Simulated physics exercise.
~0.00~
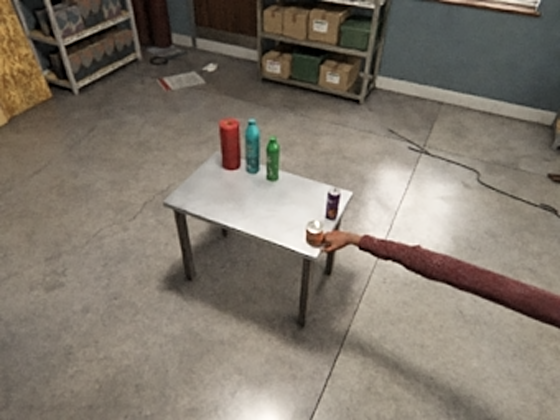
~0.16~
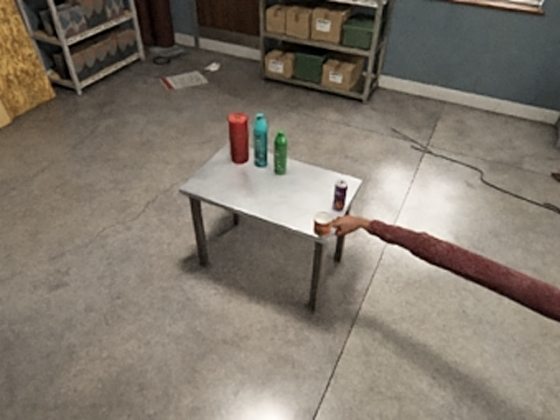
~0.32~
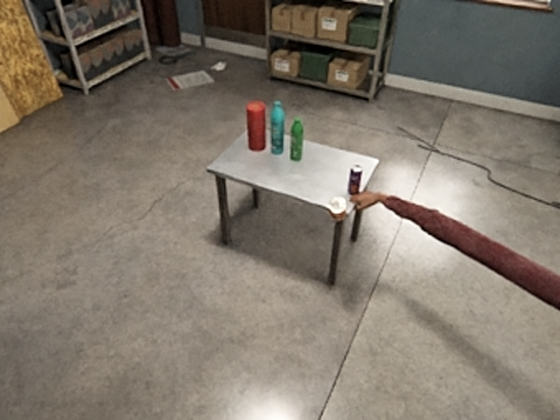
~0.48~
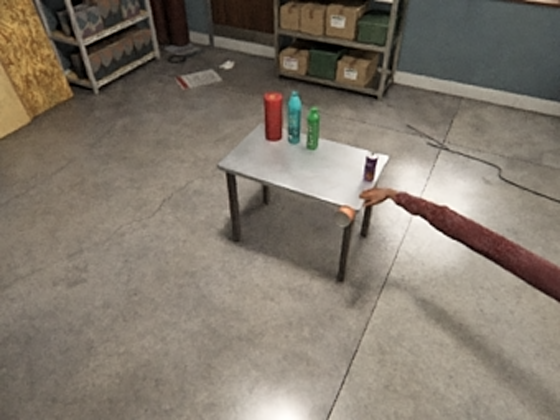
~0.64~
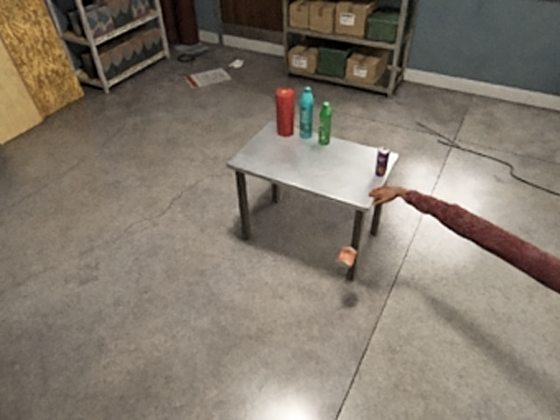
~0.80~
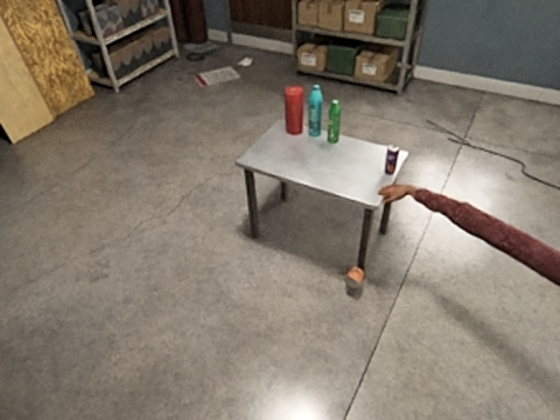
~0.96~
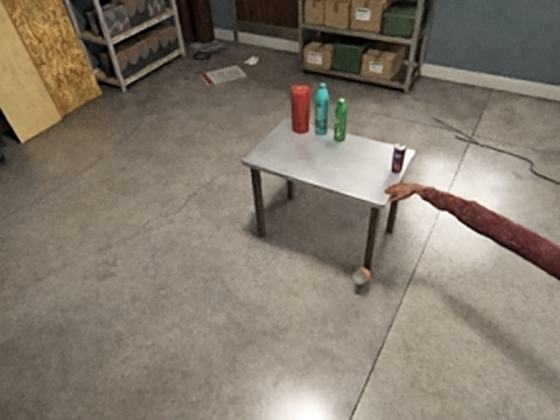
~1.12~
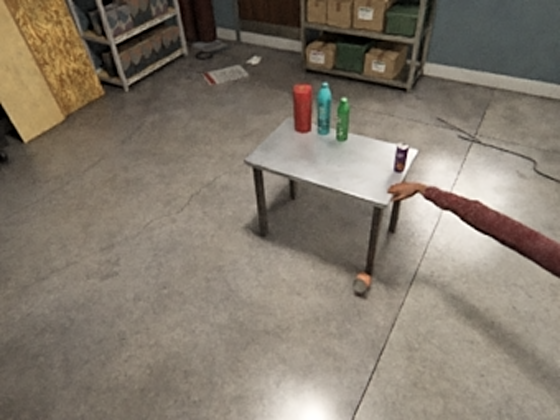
An orange tin drops off a light table beside a reaching arm and lands on the floor.
